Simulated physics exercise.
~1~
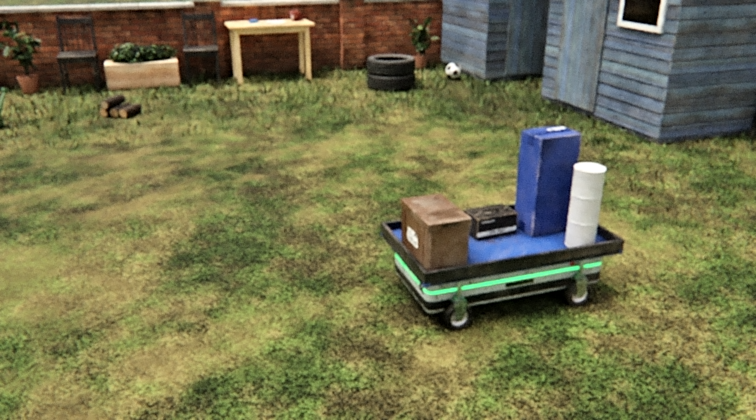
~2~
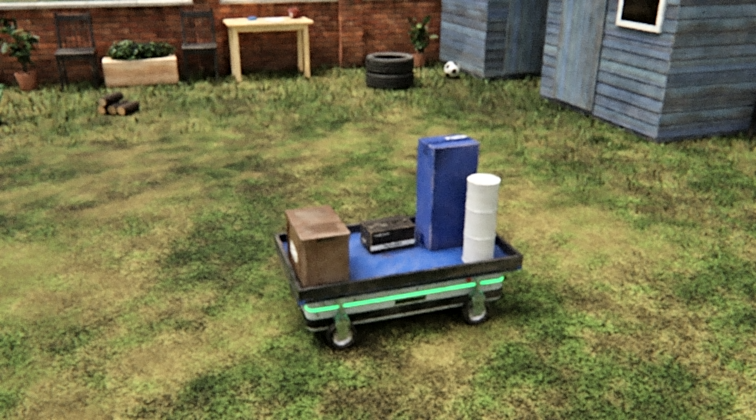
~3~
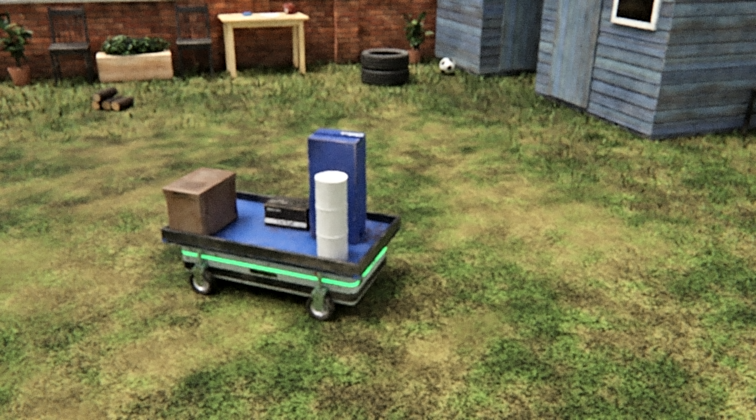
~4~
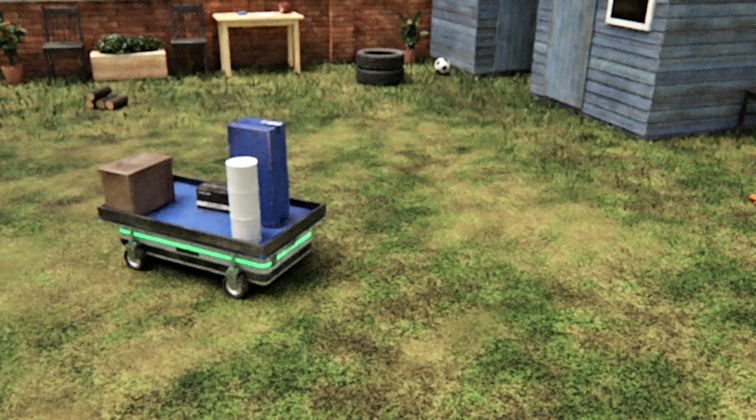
We see a flat cart carrying a brown box, a small black parcel, a tall blue box and a white canister across a grassy yard. It rolls leftward, turning as it goes, and ends on the left side with all four items still upright on its deck.
